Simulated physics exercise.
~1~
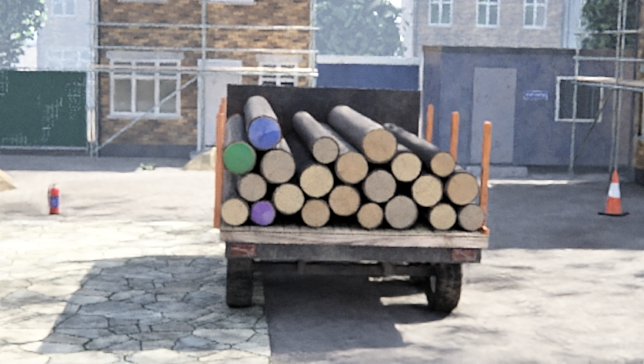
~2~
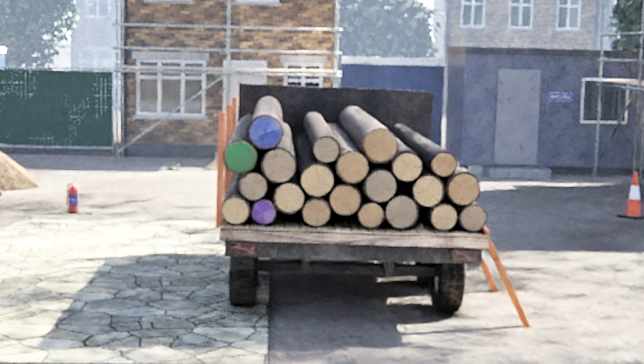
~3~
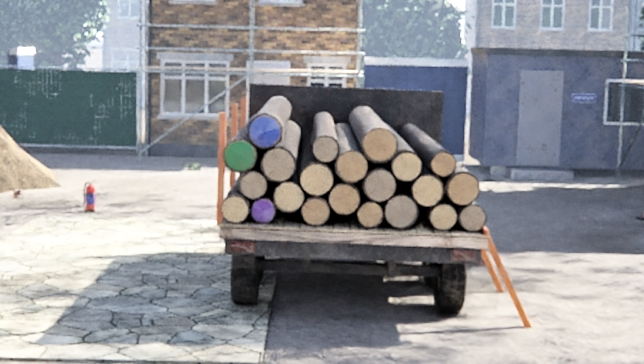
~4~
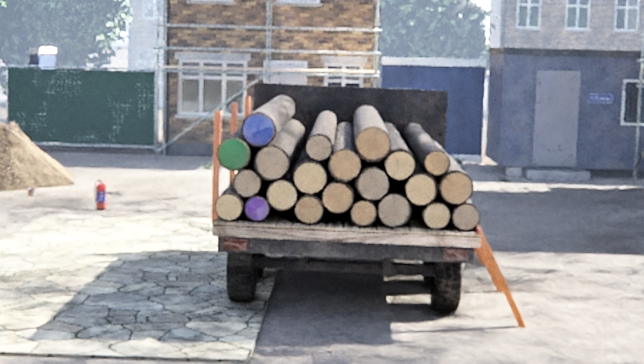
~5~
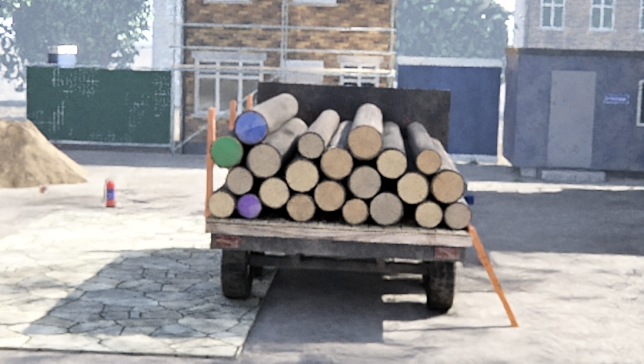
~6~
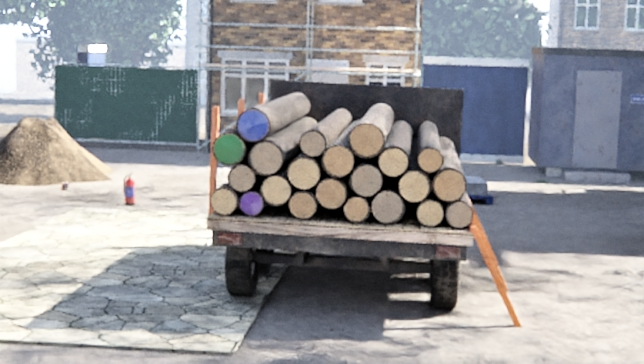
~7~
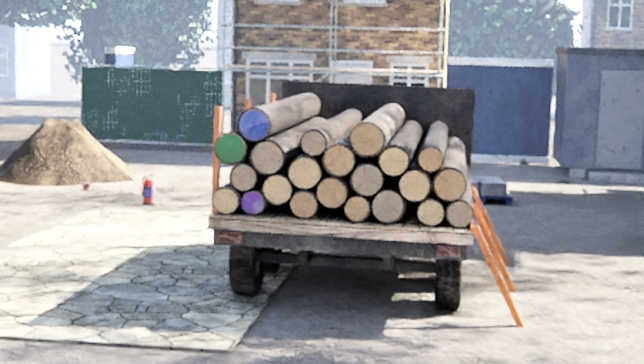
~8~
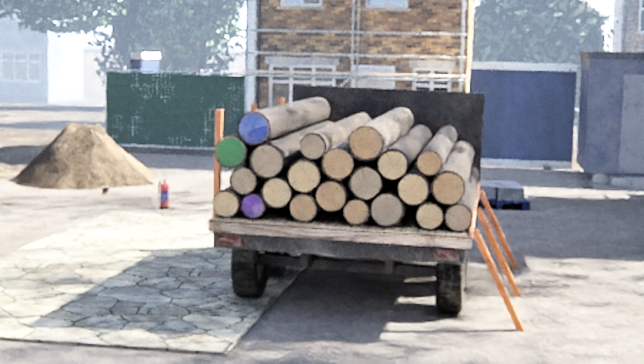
At the start, a trailer stacked with timber poles stands in a paved yard, seen from behind, with upright orange posts along both edges. Among the pale cut ends, one is painted green, one blue and one purple, all toward the left. The posts on the right side then swing down quickly and come to rest leaning outward toward the ground, while those on the left stay upright. The view drifts sideways, bringing a sand heap into sight beside the green fence. The poles hold their places, and at the end the whole stack is still on the deck, with none on the ground.
